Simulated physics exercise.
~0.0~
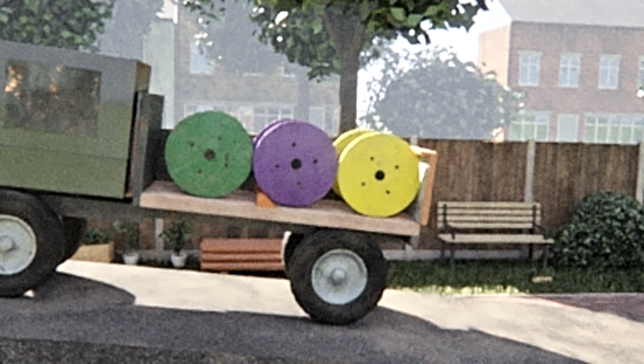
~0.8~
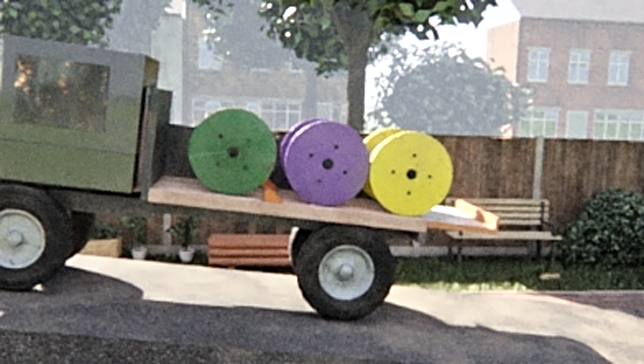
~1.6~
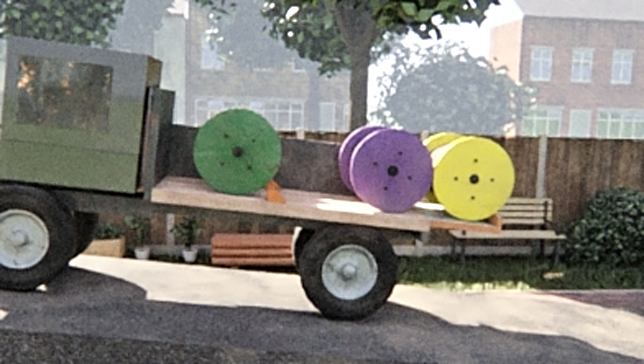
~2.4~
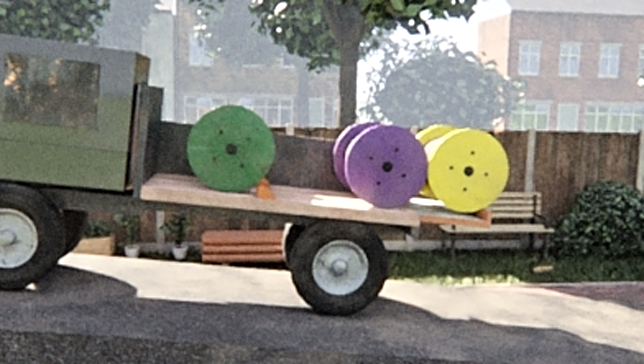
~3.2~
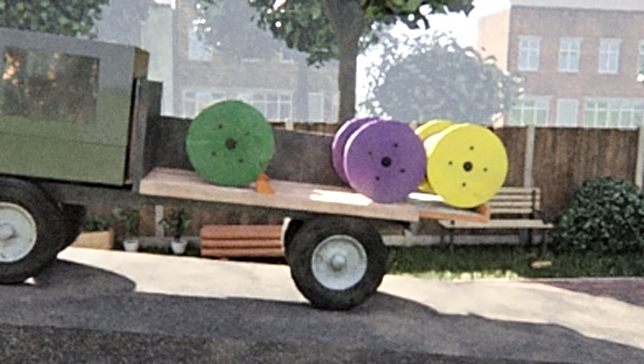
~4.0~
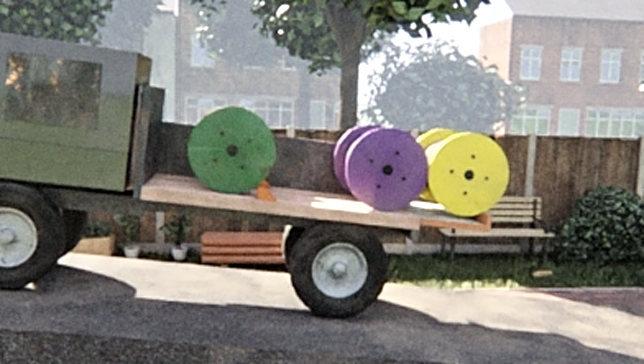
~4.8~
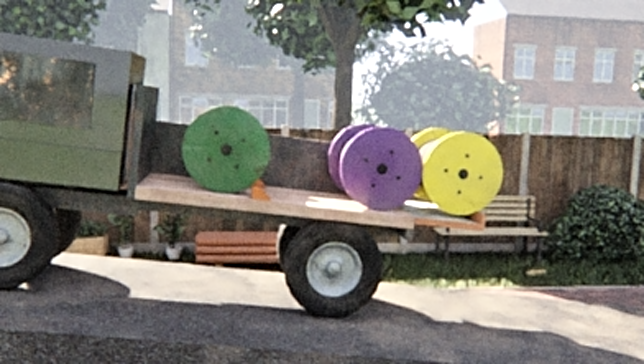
On a sloping street before a wooden fence, a bench and brick houses, a green pick-up with a flat bed is seen from the side by a slightly swaying camera. Three cable reels stand on the bed, green at the left, purple in the middle and yellow at the right, with a small orange chock among them. The tailgate swings down flat, and all the reels roll right. The green one soon stops against the chock, while purple and yellow roll farther. Yellow comes to rest on the lowered gate with purple close behind it, and none falls off.
